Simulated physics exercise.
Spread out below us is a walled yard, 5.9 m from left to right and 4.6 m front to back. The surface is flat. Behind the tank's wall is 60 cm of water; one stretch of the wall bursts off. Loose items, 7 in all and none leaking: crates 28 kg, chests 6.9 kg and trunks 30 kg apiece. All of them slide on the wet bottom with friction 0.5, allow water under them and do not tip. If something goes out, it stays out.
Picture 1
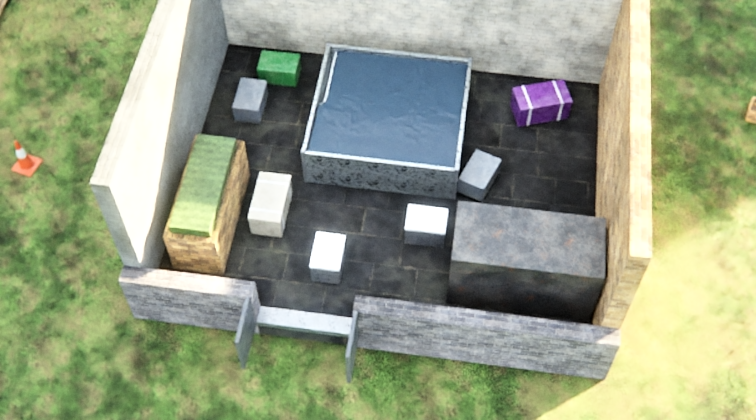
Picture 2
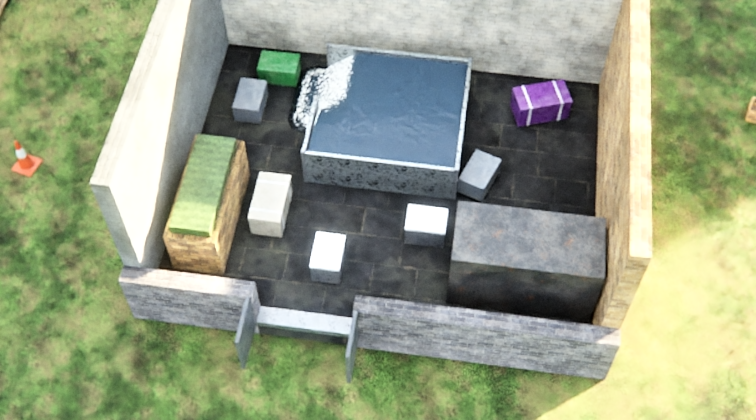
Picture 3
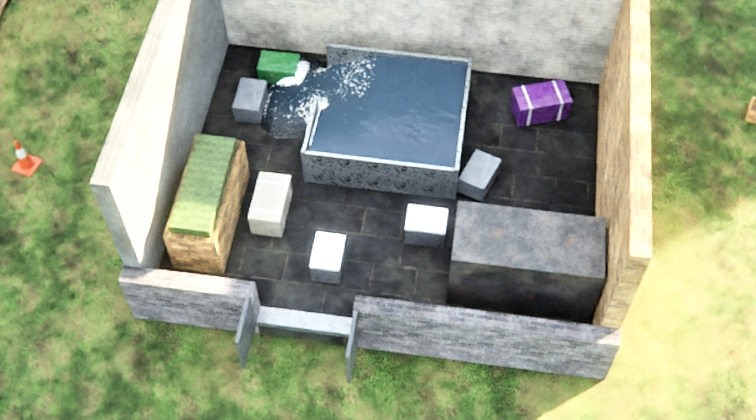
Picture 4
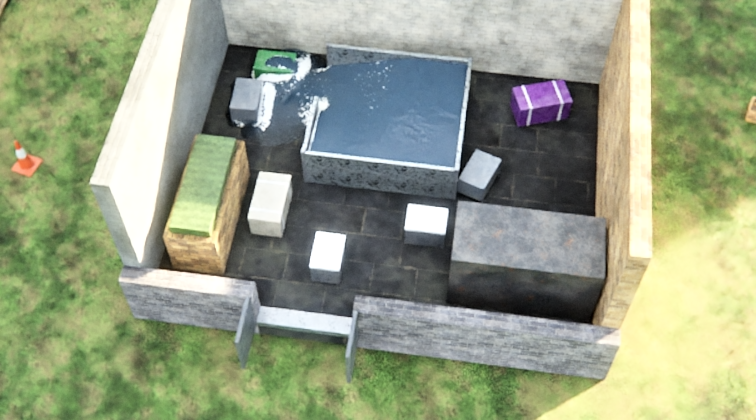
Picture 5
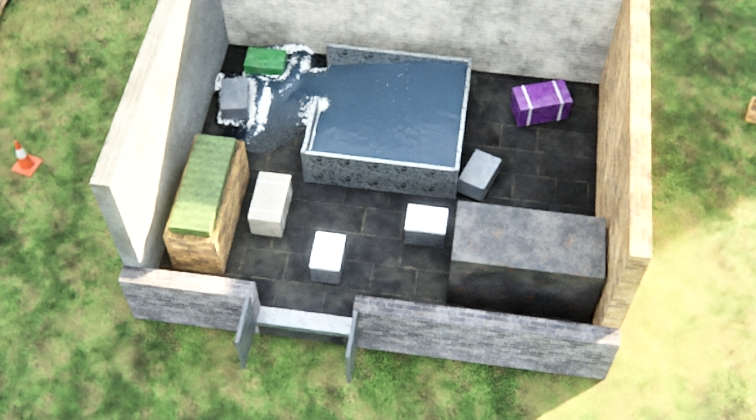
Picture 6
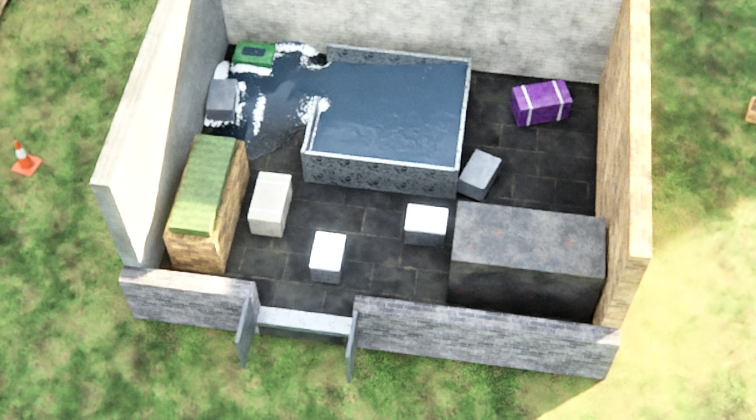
Water burst through the left side of a raised tank in a walled yard and spread across the dark floor, nudging a green crate and then a gray block slightly toward the left wall.
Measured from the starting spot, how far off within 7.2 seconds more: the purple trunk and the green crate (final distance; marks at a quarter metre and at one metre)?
Result: Purple trunk: Negligible shift. Green crate: Large shift.
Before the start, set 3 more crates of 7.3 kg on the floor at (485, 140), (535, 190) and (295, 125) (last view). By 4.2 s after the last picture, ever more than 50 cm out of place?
Within it, within it, beyond it.
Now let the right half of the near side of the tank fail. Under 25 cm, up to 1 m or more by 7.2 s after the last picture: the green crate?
I'd say the green crate scarcely moves.
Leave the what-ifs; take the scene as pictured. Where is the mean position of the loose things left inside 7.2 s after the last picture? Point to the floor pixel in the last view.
(407, 217).
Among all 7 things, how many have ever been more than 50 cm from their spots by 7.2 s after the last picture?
4.
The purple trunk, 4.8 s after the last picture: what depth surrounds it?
5 cm, roughly.
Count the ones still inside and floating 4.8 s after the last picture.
My tally comes to 4.
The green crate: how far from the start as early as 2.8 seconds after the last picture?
I'd put it at around 150 cm.
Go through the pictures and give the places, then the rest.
The first frame shows the purple trunk at (542, 95), on the bottom; the green crate at (278, 62) rests on the ground; water covers 4.2 m2; 0 of 7 have shifted.
The second frame shows the purple trunk at (542, 95) rests on the ground; the green crate at (278, 62) rests on the ground; 4.8 m2 under water; 0 of 7 have shifted.
The third frame shows the purple trunk at (542, 95), on the bottom; the green crate at (278, 62), on the bottom; water covers 5.4 m2; 0 of 7 have shifted.
The fourth frame shows the purple trunk at (542, 95), on the bottom; the green crate at (275, 61), on the bottom, 6 cm from its start; water covers 6.0 m2; 1 of 7 have shifted.
The fifth frame shows the purple trunk at (542, 95) rests on the ground; the green crate at (265, 58), on the bottom, 22 cm from its start; 6.6 m2 under water; 2 of 7 have shifted.
The sixth frame shows the purple trunk at (542, 95) rests on the ground; the green crate at (254, 52), on the bottom, 44 cm from its start; 7.2 m2 under water; 2 of 7 have shifted.
Then, 0.9 s after the last picture the purple trunk is near (542, 95), 0.0 m from its start, aground; the green crate is near (245, 38), 0.5 m from its start, afloat; 0 of 7 are out; 2 afloat.
Then, 2.8 s after the last picture the purple trunk is near (542, 95), 0.0 m from its start, aground; the green crate is near (233, 130), 1.6 m from its start, afloat; 0 of 7 are out; 3 afloat.
Then, 4.8 s after the last picture the purple trunk is near (542, 95), 0.0 m from its start, aground; the green crate is near (280, 219), 2.9 m from its start, aground; 0 of 7 are out; 4 afloat.
Then, 7.2 s after the last picture the purple trunk is near (543, 95), 0.0 m from its start, aground; the green crate is near (321, 277), 3.9 m from its start, aground; 0 of 7 are out; 4 afloat.
